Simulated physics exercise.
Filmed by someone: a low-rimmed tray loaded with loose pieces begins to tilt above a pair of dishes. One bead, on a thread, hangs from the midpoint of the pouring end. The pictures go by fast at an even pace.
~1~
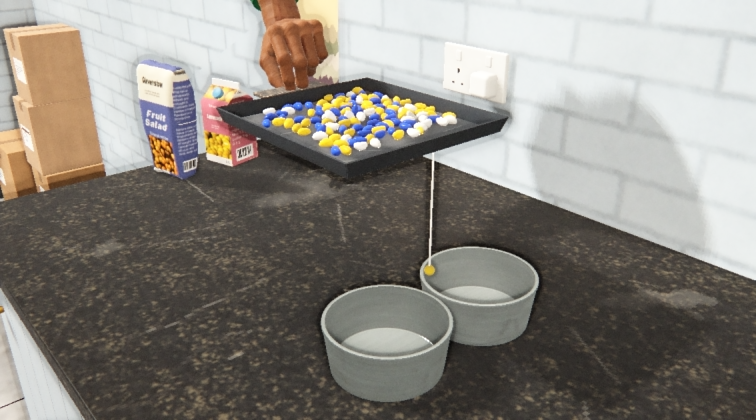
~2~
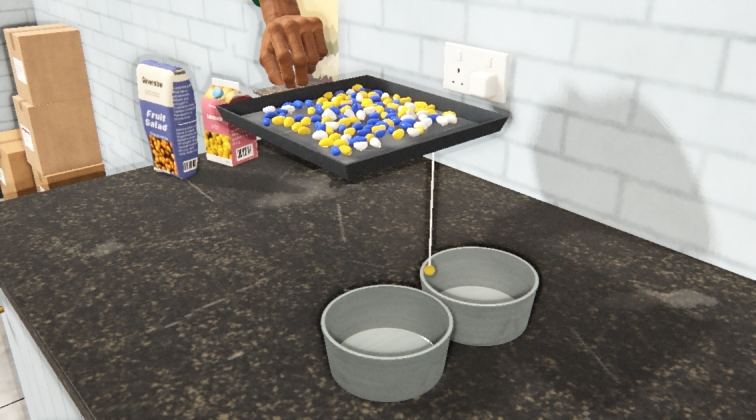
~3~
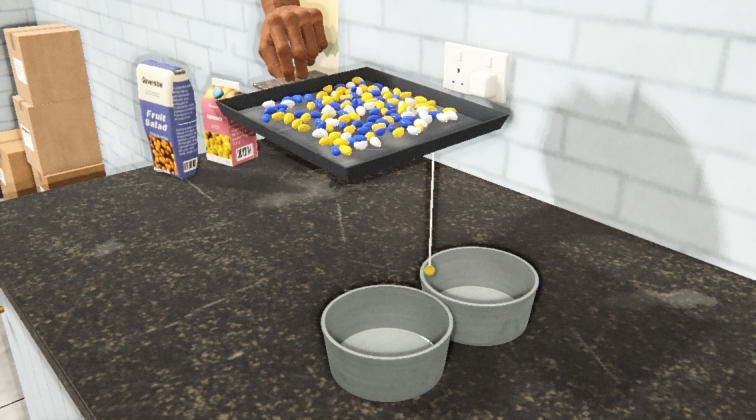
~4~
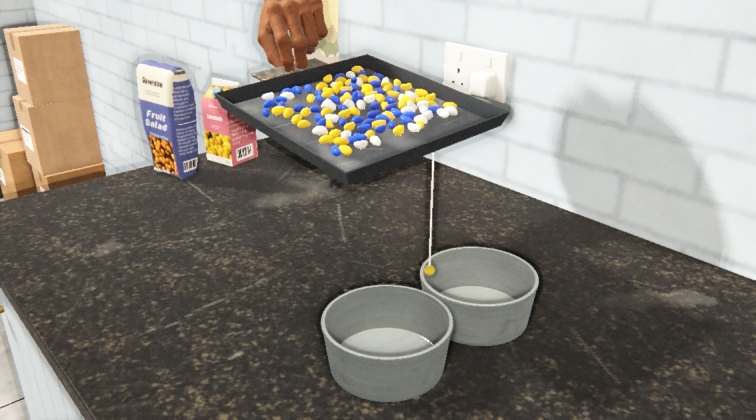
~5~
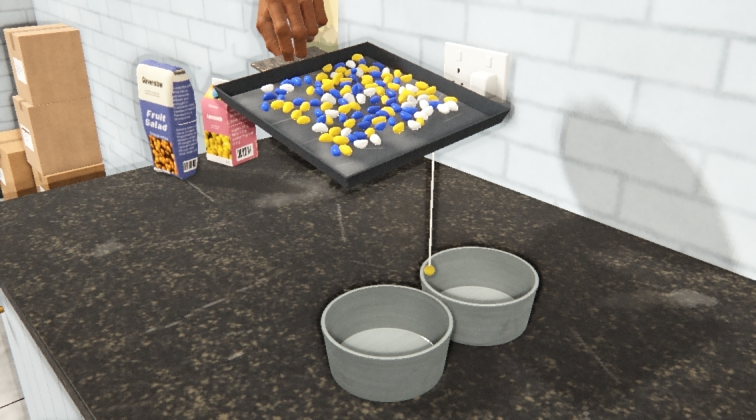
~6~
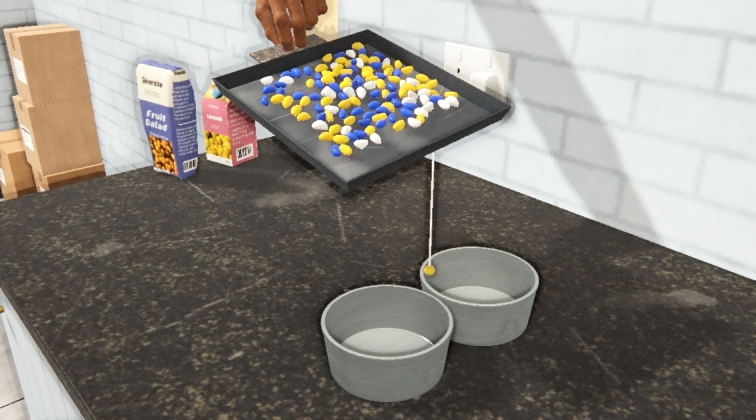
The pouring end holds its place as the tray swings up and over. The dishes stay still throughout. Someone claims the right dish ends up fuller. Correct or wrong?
Wrong - the left dish ends fuller.
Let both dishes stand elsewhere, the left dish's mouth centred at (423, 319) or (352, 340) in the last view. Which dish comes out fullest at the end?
In the first try it's the left-side dish, and in the second it's the left-side dish.
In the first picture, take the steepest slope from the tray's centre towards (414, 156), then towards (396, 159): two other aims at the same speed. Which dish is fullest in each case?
Try 1: The left-side dish; try 2: The left-side dish.
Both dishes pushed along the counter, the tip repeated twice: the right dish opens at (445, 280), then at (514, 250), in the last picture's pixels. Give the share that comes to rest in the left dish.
The first position comes out at 80 per cent, the other at 20 per cent.
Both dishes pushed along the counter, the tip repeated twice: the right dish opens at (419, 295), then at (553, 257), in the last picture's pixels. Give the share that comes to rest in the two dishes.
First about 80, then 10 per cent.
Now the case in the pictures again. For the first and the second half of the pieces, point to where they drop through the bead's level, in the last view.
Roughly at (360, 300) first, and then at (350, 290).
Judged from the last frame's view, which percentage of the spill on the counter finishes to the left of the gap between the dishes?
Near 80 per cent.
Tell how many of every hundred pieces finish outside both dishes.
Close to 10 in a hundred.
Just after the last frame, tray tipped steeply; almost all on the tray; about a tenth in the air.
A moment on, tray tipped right over; roughly two thirds on the tray; roughly a quarter in the left dish; about a tenth outside both; about a tenth in the air.
Further on, tray tipped past a quarter turn; the larger part in the left dish; just a few in the right dish; about a tenth outside both.
When it is over, tray tipped past a quarter turn; the larger part in the left dish; just a few in the right dish; about a tenth outside both.
